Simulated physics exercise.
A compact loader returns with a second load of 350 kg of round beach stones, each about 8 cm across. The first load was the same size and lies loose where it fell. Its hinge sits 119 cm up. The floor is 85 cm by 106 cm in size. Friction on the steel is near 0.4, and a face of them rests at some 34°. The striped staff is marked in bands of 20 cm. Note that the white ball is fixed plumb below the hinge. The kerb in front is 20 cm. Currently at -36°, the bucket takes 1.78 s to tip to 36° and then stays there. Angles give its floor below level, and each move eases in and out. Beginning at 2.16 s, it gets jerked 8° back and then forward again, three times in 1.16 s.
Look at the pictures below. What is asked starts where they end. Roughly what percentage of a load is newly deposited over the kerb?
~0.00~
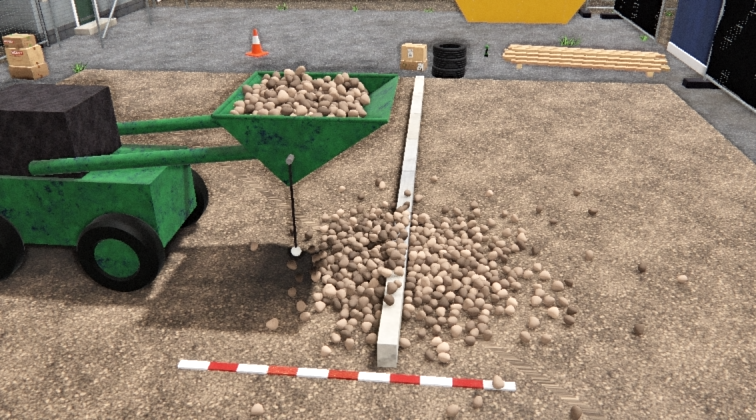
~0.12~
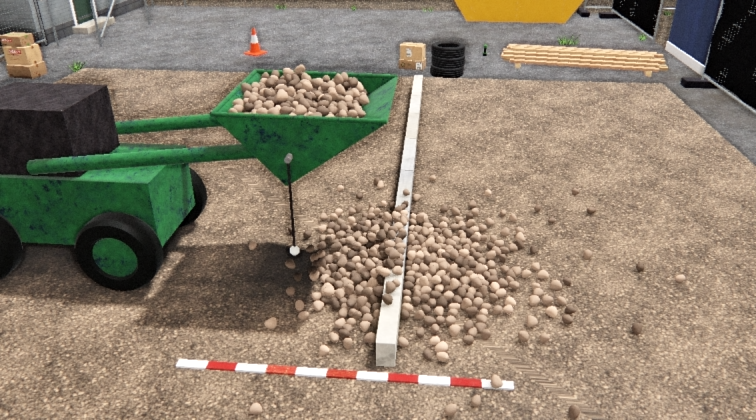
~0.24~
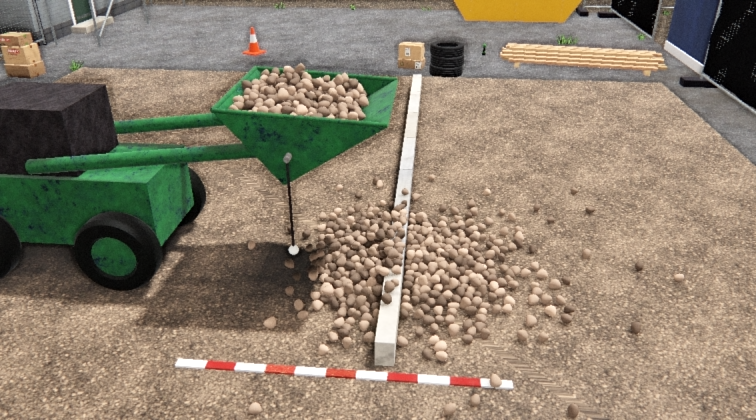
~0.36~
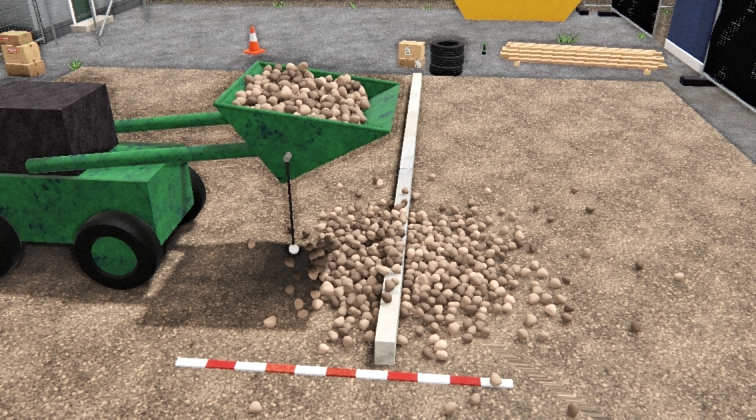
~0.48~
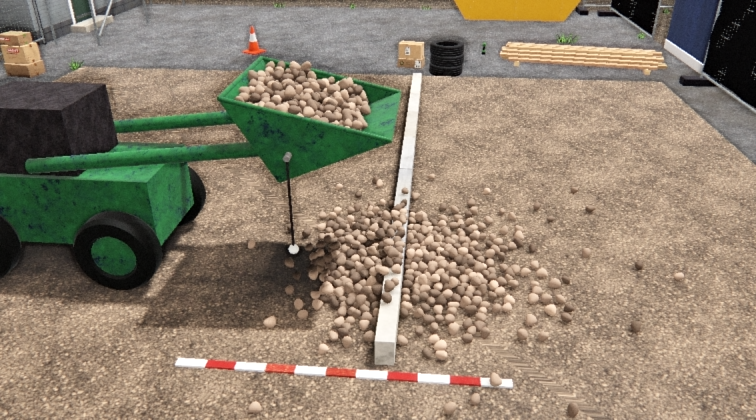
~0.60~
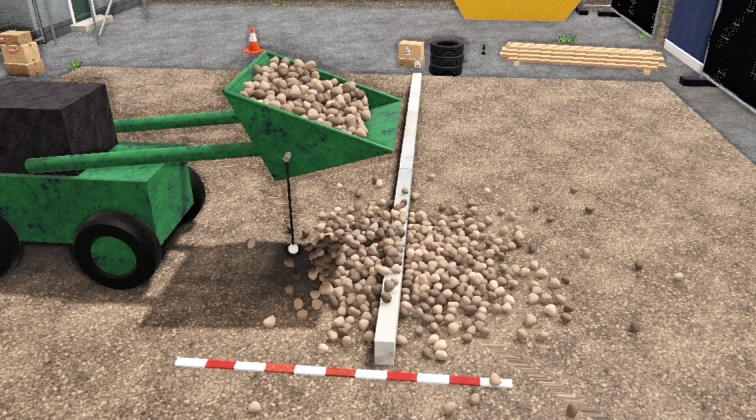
Around 88 per cent of a load is newly deposited there.
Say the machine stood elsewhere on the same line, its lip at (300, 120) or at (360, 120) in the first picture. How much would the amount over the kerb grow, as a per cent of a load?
5 % and 55 %.
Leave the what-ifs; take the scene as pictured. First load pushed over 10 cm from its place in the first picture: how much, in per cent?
20 per cent.
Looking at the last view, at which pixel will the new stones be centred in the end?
(442, 253).
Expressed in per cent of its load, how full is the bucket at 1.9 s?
About 25 percent is still in there.
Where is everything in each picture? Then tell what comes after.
The bucket is at -36°, its lip at (387, 121); the top of the load is at (292, 80). The earlier load is highest near (392, 252), 26 cm above ground level, 53 % on this side of the kerb, 48 % over the kerb, in the first picture.
The bucket is at -35°, its lip at (387, 122); the top of the load is at (292, 79); the stones move at 0.1 m/s on average, in the second picture.
The bucket is at -32°, its lip at (387, 126); the top of the load is at (285, 78); the stones move at 0.1 m/s on average, in the third picture.
The bucket is at -28°, its lip at (390, 132); the top of the load is at (284, 74); the stones move at 0.2 m/s on average, in the fourth picture.
The bucket is at -23°, its lip at (391, 141); the top of the load is at (282, 71); the stones move at 0.2 m/s on average, in the fifth picture.
The bucket is at -17°, its lip at (393, 151); the top of the load is at (279, 68); the stones move at 0.2 m/s on average, in the sixth picture.
After 1.3 s the floor is at 25°; in per cent of one load, 91 in the bucket, 60 on this side of the kerb, 49 over the kerb; the foremost stones are at (600, 248).
After 1.9 s the floor is at 36°; in per cent of one load, 26 in the bucket, 79 on this side of the kerb, 95 over the kerb; the foremost stones are at (600, 248).
After 3.8 s the floor is at 36°; in per cent of one load, 0 in the bucket, 64 on this side of the kerb, 136 over the kerb; the foremost stones are at (603, 252).
After 6.3 s the floor is at 36°; in per cent of one load, 0 in the bucket, 64 on this side of the kerb, 136 over the kerb; the foremost stones are at (603, 252). Net gain over the kerb, 88.
